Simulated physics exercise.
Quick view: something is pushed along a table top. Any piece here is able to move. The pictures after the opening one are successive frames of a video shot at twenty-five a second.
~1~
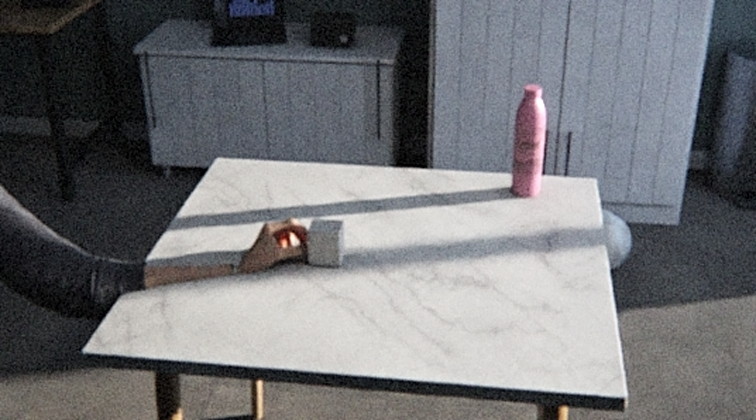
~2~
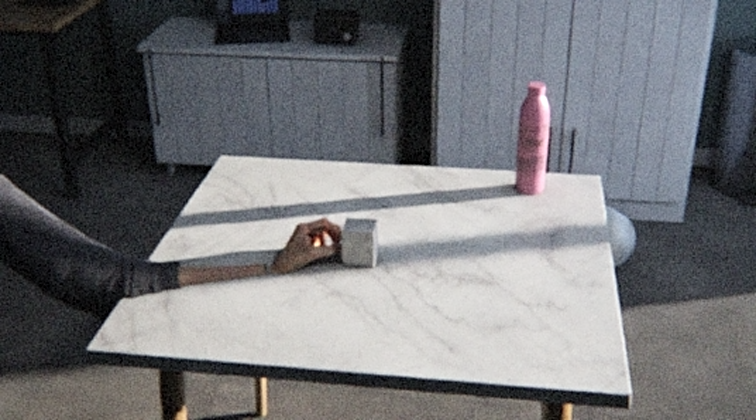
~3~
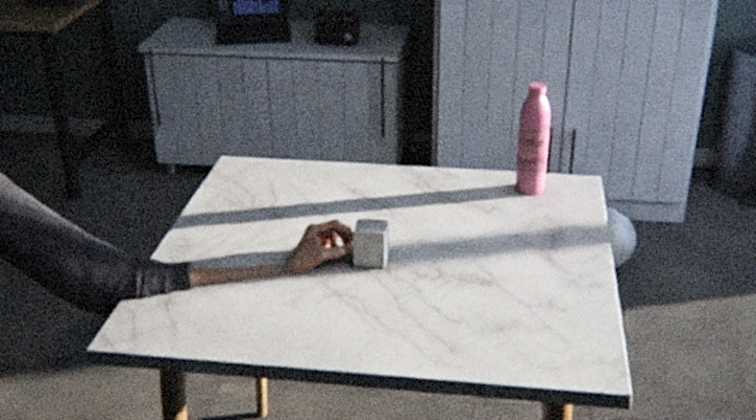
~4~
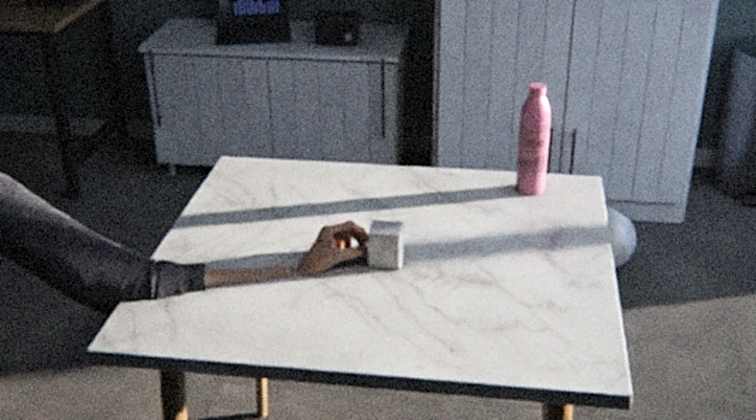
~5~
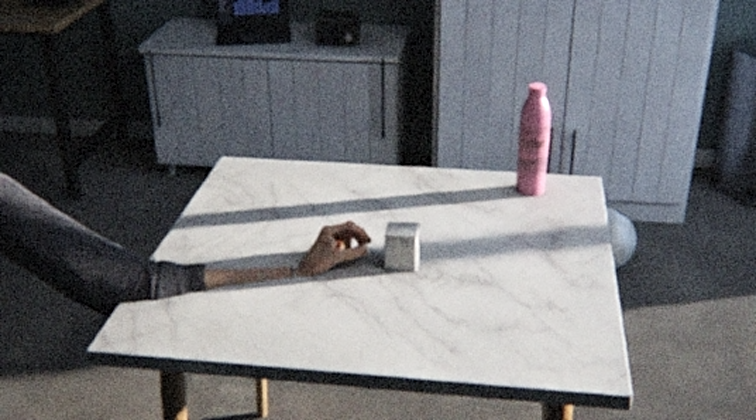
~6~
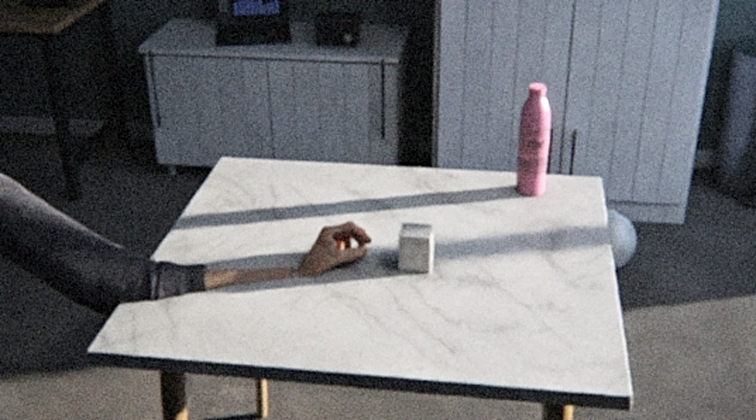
A hand pushed a small white block to the right across a marble-patterned table, then stayed back while the block slid a little farther on its own, with a pink bottle standing behind.
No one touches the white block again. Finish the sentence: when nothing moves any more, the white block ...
... is still on the table.
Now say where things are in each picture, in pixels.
Under the hand; white block (326, 243), in the first picture.
Under the hand; white block (360, 242), in the second picture.
Under the hand; white block (371, 243), in the third picture.
White block (386, 244), in the fourth picture.
White block (402, 246) displaced a little, in the fifth picture.
White block (416, 248) displaced about its own width, in the sixth picture.
Then, 0.10 s past the last view, white block displaced well along near (445, 250).
Then, 0.20 s past the last view, white block displaced well along near (464, 251).
Finally, moved from the start, white block. Final places as the last picture's camera would see them, white block near (473, 251).
